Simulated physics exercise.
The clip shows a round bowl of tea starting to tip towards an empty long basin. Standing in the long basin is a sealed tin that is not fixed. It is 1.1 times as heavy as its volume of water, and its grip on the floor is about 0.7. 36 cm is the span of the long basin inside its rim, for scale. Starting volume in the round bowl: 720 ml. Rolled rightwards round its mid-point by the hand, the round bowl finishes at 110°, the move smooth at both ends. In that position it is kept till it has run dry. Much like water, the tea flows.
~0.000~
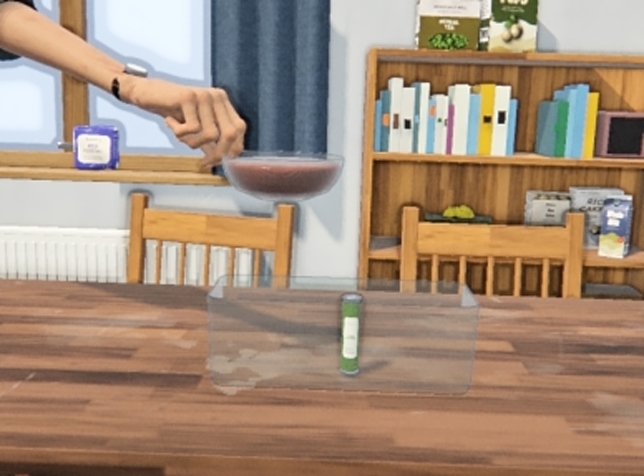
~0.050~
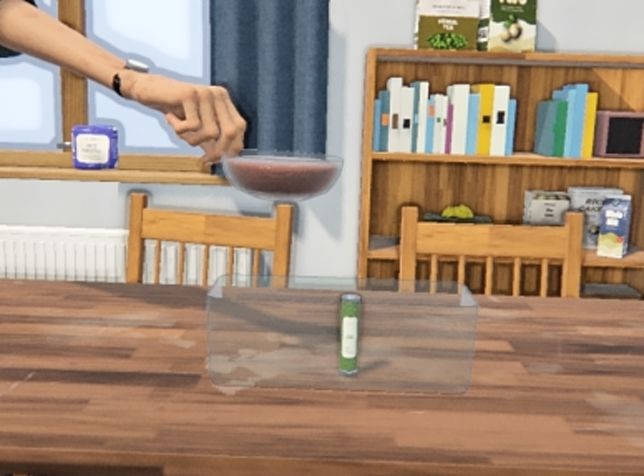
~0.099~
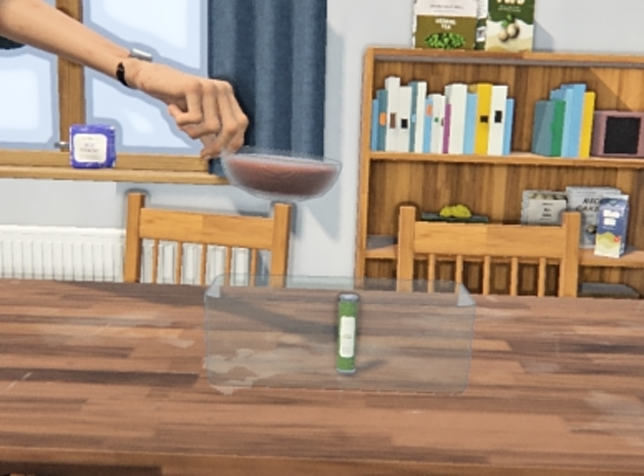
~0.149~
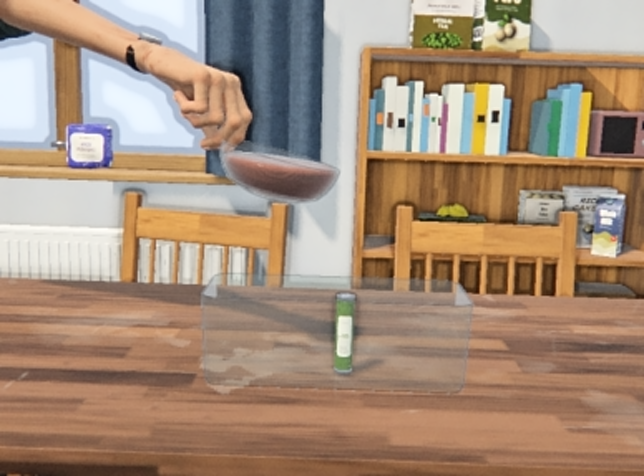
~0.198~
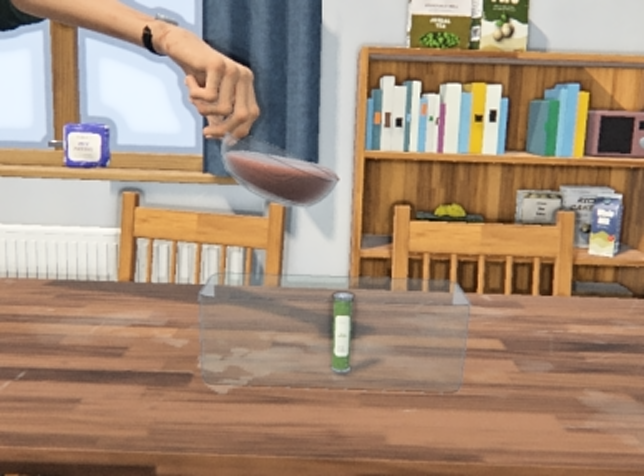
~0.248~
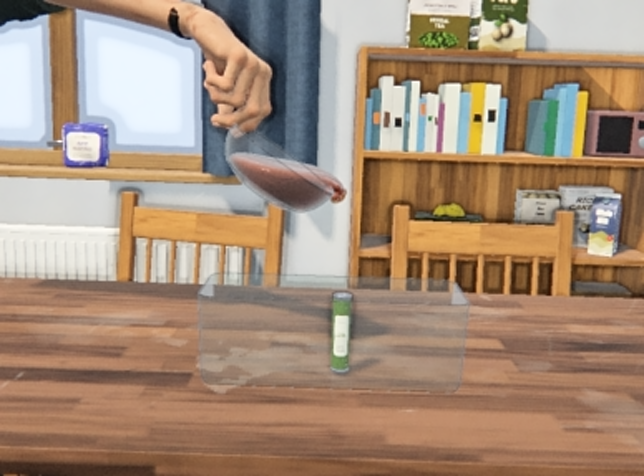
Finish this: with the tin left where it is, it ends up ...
It ends up standing.
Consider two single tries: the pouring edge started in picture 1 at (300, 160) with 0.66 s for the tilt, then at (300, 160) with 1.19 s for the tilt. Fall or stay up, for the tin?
The tin overturns the first time and stays vertical the second time.
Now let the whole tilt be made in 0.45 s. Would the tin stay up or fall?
In that case the tin stays vertical.
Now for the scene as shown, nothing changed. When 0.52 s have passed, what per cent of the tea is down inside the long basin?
Near 62 in a hundred.
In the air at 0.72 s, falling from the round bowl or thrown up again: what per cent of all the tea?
Airborne share: Near 5 %.
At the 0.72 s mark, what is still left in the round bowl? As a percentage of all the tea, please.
Remaining share: Approx. 0 %.
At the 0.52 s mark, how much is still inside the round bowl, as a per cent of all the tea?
About 3 per cent.
Then, 0.52 s in, the tilt is 99° and 3 per cent is still to pour; the tin stands where it began.
Then, 0.72 s in, the tilt is 110° and 0 per cent is still to pour; the tin stands where it began.
Then, 0.93 s in, the tilt is 110° and 0 per cent is still to pour; the tin stands where it began.
Then, 1.16 s in, the tilt is 110° and 0 per cent is still to pour; the tin stands where it began.
Finally, the tin stands where it began.
